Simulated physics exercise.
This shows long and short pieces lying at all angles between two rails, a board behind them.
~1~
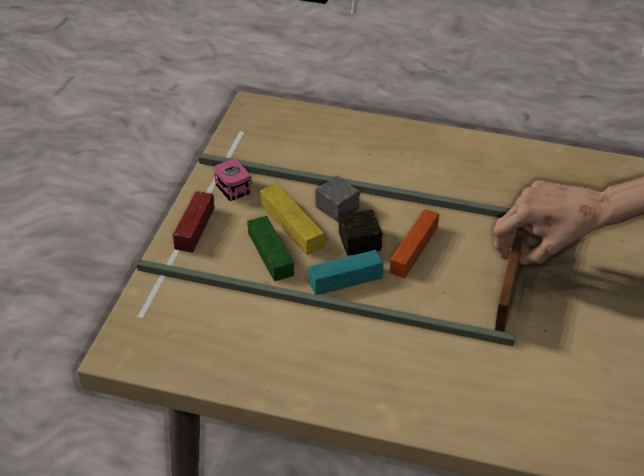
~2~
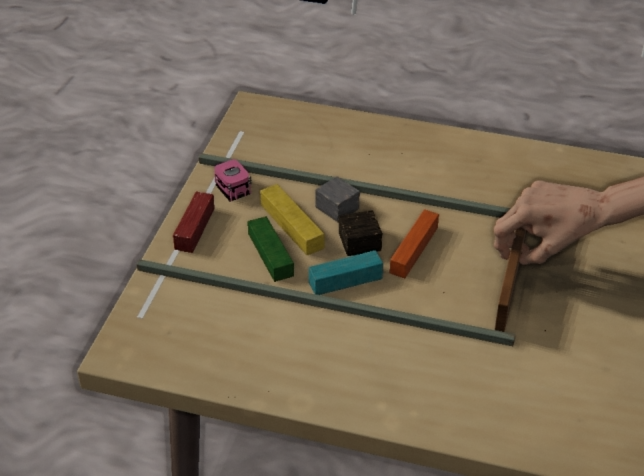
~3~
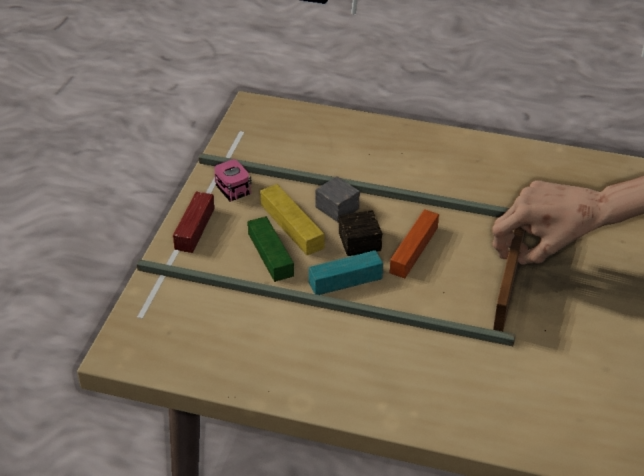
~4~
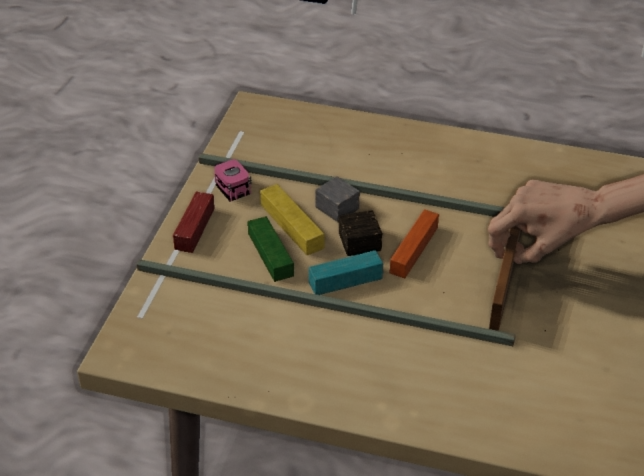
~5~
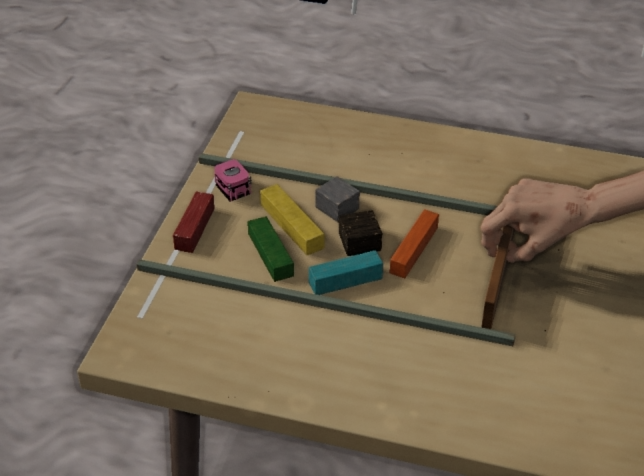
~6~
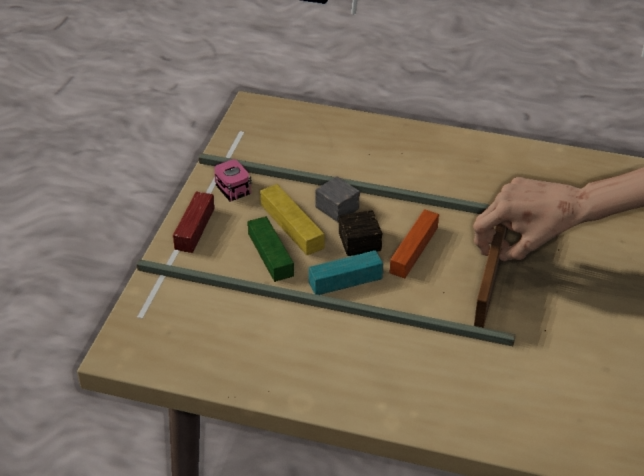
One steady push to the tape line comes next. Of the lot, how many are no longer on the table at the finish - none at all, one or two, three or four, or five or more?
By the finish, five or more are off it.
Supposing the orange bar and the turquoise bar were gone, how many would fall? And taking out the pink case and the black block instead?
The first try gives 4, the second gives 4.
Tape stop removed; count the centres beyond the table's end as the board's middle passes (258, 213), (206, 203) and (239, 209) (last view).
1, 4 and 2.
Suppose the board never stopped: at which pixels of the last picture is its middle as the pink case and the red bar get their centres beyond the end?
The middle sits near (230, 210) for the first and near (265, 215) for the other.
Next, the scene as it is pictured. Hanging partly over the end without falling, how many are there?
Tally: 1.
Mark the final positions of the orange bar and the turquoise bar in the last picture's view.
About (192, 201), and the other about (146, 244).
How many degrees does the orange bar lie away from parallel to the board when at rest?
It is near 0° out of line.
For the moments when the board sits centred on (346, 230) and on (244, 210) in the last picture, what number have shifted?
Counts: 6 / 8.
Early on, none off yet; red bar at rest near (194, 222); pink case at rest near (232, 180); green bar moving near (264, 244).
Finally, the number that fall off is five or more; lost, black block, grey block, yellow bar, green bar, pink case and red bar.
